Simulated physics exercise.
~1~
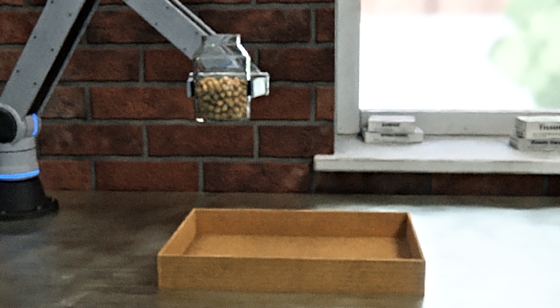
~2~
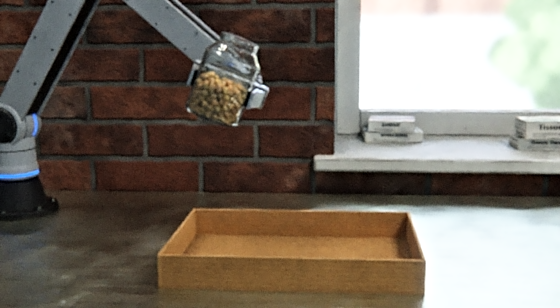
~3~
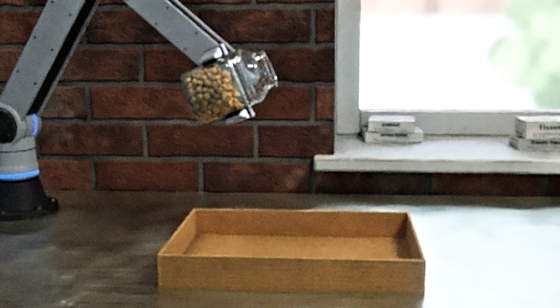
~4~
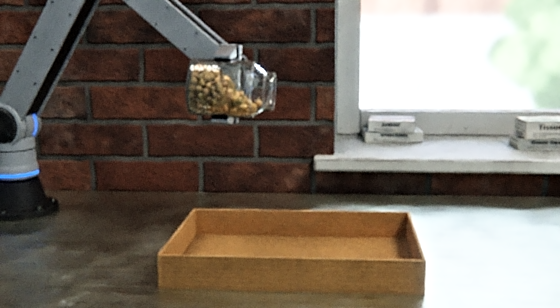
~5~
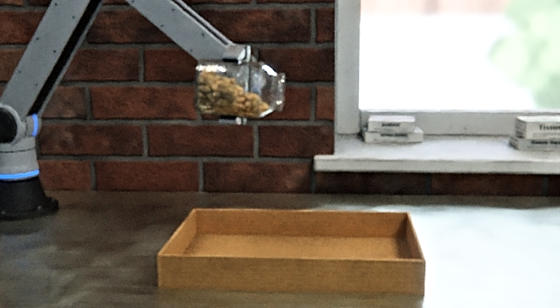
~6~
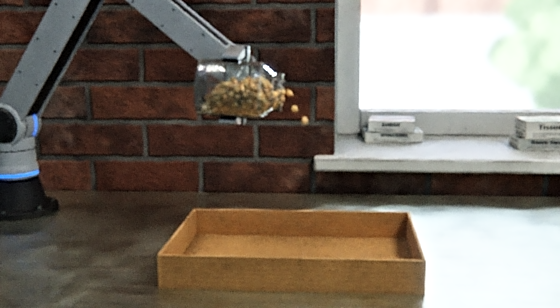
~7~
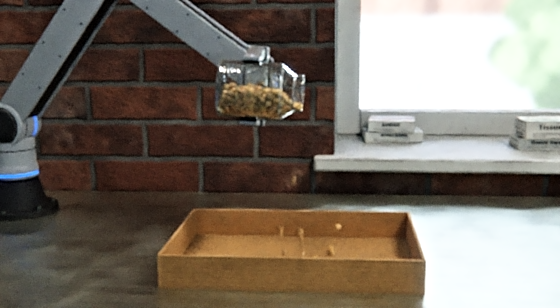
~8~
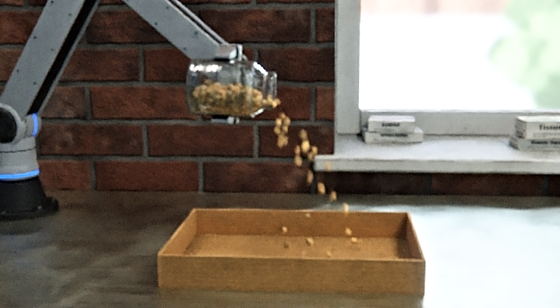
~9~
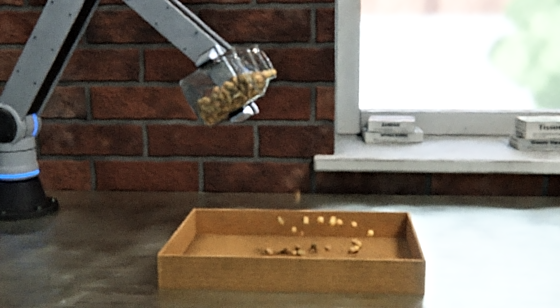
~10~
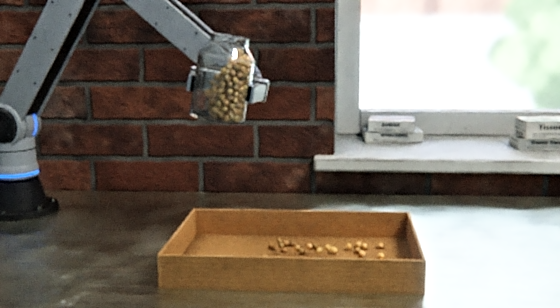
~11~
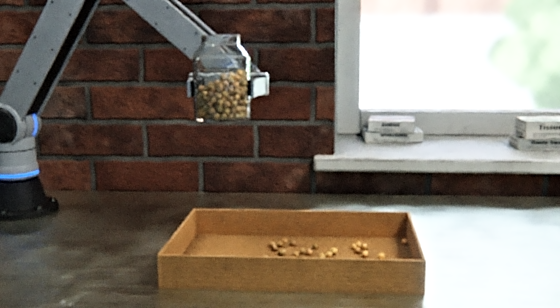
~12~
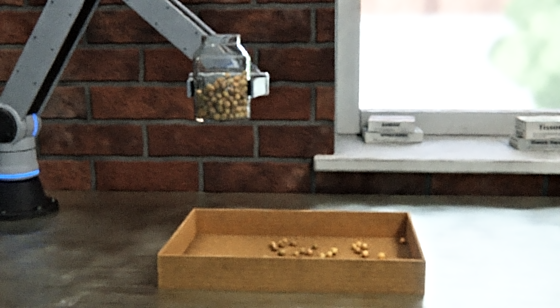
A robot arm tipped a glass jar of chickpeas onto its side over a shallow brown tray, shifted it back and forth as a few spilled out to the right, then stood it upright, still mostly full, with a small scattering in the tray.
